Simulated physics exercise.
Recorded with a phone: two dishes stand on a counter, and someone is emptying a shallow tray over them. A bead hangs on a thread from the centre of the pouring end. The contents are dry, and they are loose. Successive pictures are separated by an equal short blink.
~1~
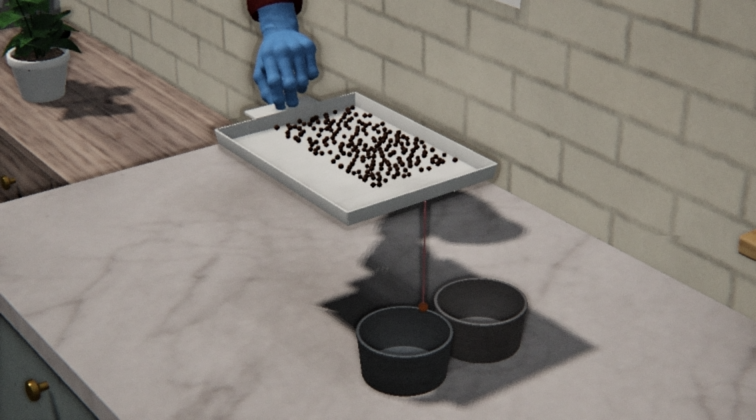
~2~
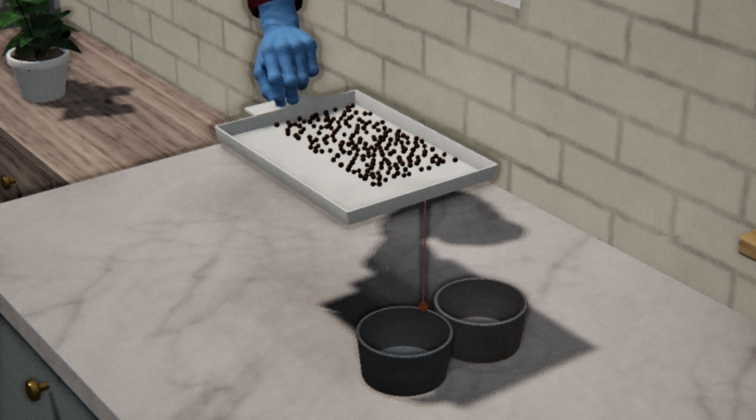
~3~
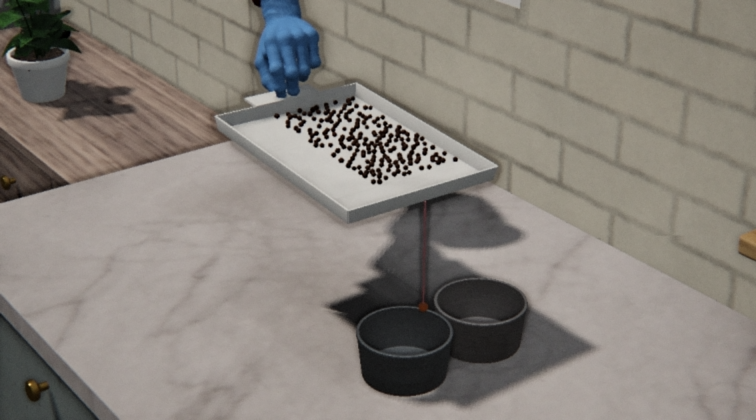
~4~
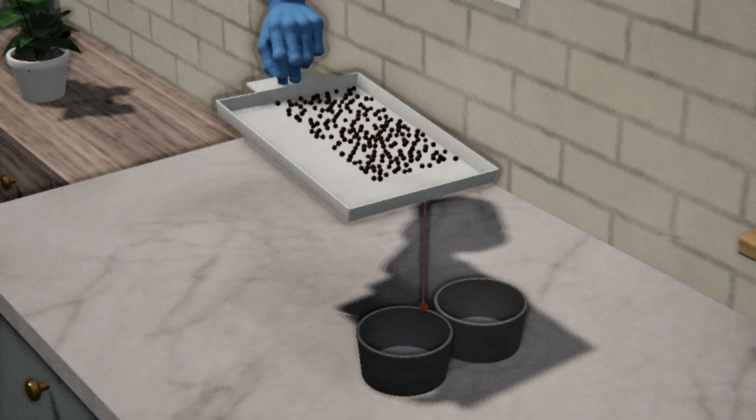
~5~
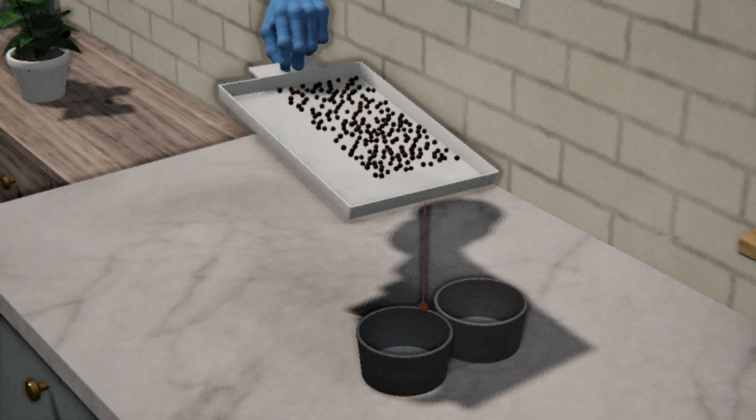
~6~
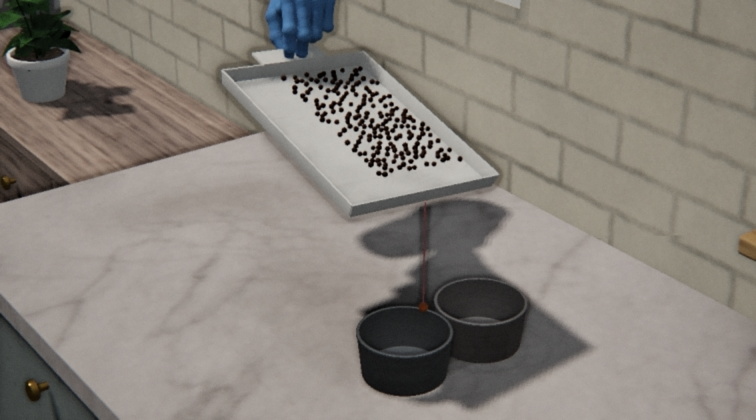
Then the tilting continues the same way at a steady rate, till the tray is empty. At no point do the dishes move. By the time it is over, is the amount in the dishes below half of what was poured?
The dishes are left with the main part.
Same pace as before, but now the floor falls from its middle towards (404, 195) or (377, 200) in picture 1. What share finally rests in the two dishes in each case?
First heading 40 %, second heading 30 %.
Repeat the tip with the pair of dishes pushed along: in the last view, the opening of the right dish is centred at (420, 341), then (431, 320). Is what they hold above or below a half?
First shift, a minority share; second shift, a minority share.
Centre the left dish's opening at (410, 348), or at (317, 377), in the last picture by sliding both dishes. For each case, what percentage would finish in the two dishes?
Around 60 and then 0 per cent.
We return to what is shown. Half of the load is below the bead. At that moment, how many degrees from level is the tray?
100° or so.
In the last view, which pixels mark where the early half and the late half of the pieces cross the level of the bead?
Close to (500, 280), then close to (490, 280).
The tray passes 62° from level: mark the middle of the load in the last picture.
About (469, 182).
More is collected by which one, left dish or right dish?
Winning side: Right of the pair.
Just after the last frame, tray tipped steeply; the larger part on the tray; just a few in the right dish; about a tenth outside both; about a tenth in the air.
A moment on, tray tipped past a quarter turn; roughly a quarter on the tray; roughly a third in the right dish; about a tenth outside both; roughly a quarter in the air.
Further on, tray tipped past a quarter turn; the larger part in the right dish; about a tenth outside both.
When it is over, tray tipped past a quarter turn; not one in the left dish; the larger part in the right dish; about a tenth outside both.
